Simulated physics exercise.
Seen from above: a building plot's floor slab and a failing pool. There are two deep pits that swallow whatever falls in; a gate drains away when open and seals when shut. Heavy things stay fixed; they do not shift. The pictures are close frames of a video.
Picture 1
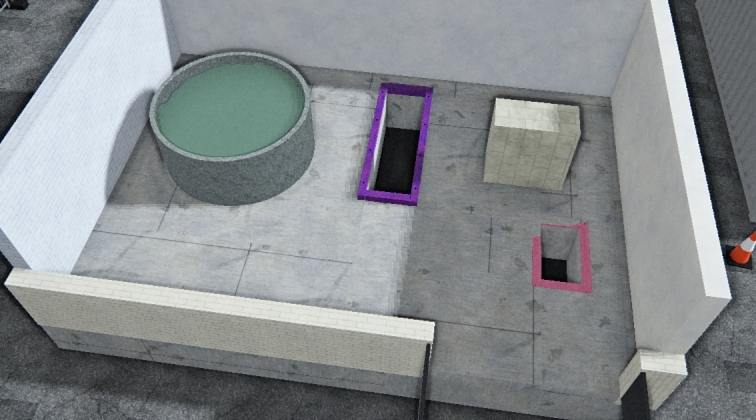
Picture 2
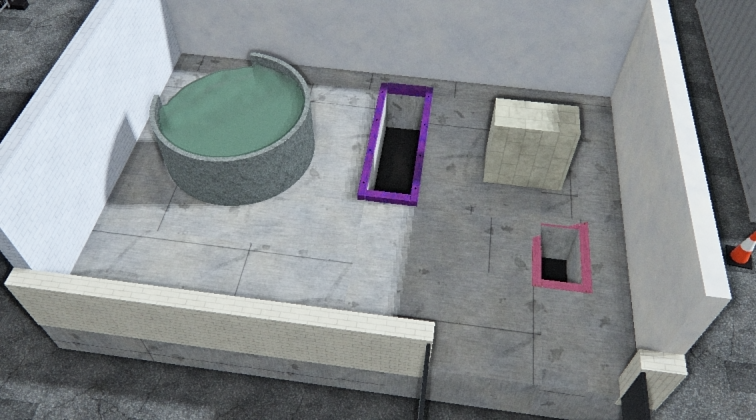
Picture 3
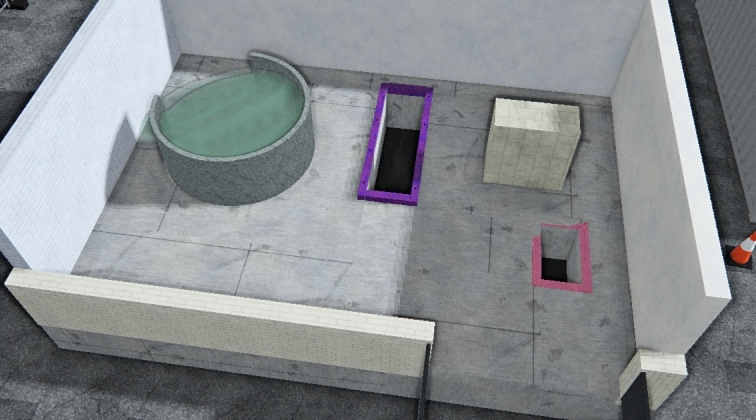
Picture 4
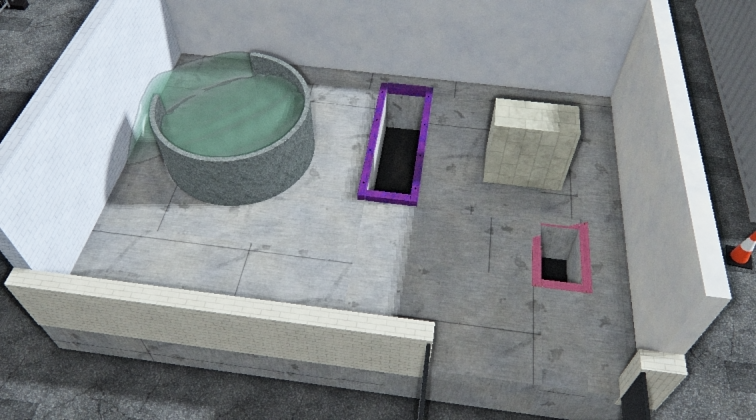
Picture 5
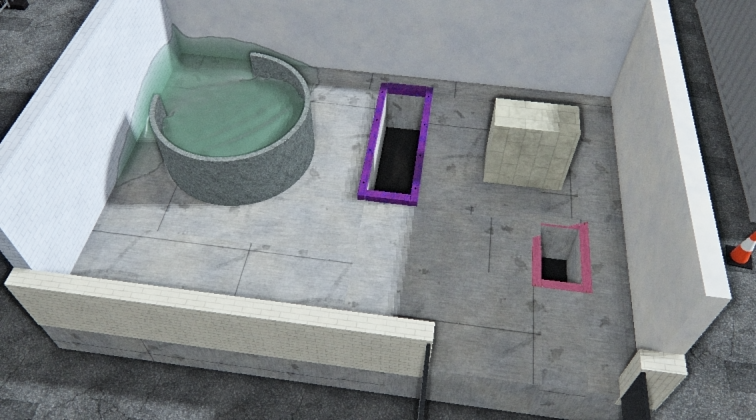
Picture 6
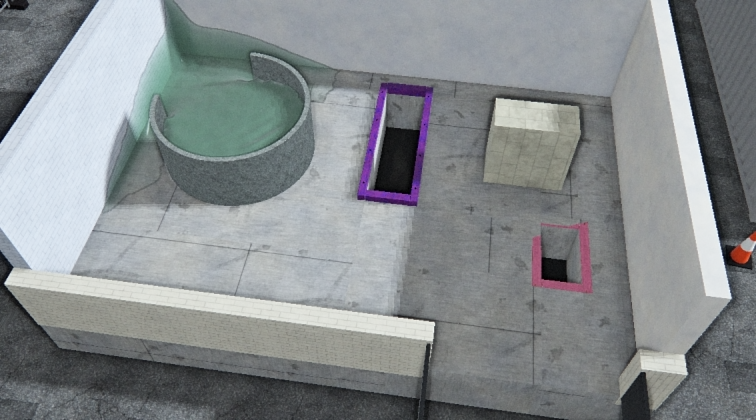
On a walled concrete floor slab seen from above, a round tank of still green water opens on its far side, and water pours out, spreading behind the tank along the back and left walls while the level inside lowers.
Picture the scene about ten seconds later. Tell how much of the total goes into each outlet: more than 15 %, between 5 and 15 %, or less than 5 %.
At the end, the gate will receive a cut lying in the five-to-fifteen per cent band, the purple pit will receive a cut exceeding fifteen per cent, the pink pit will receive a cut lying in the five-to-fifteen per cent band.
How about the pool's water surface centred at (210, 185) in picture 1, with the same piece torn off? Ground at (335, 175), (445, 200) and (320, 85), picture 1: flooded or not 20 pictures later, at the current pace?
In sequence: Inundated, next unflooded, then inundated.
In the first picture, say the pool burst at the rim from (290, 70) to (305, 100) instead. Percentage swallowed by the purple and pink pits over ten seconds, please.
The purple pit takes 45 per cent and the pink pit 4 per cent.
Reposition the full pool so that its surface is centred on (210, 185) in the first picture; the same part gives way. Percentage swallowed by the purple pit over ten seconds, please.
The purple pit gets around 25 per cent.
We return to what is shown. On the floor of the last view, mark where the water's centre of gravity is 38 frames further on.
Around (287, 168).
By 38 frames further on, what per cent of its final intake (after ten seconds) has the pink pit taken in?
Around 20 percent.
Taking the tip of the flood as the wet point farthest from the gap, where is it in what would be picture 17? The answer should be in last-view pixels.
Somewhere near (510, 94).
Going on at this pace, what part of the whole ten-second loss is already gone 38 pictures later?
I'd put it near 55 in a hundred.
A moment on, water covers 25 % of the floor; the gate 0 %, the purple pit 0 %, the pink pit 0 %.
Next, water covers 35 % of the floor; the gate 0 %, the purple pit 3 %, the pink pit 0 %.
Then, water covers 50 % of the floor; the gate 0 %, the purple pit 13 %, the pink pit 0 %.
Later, water covers 85 % of the floor; the gate 1 %, the purple pit 17 %, the pink pit 2 %.
In the end, water covers 85 % of the floor; the gate 7 %, the purple pit 19 %, the pink pit 9 %.
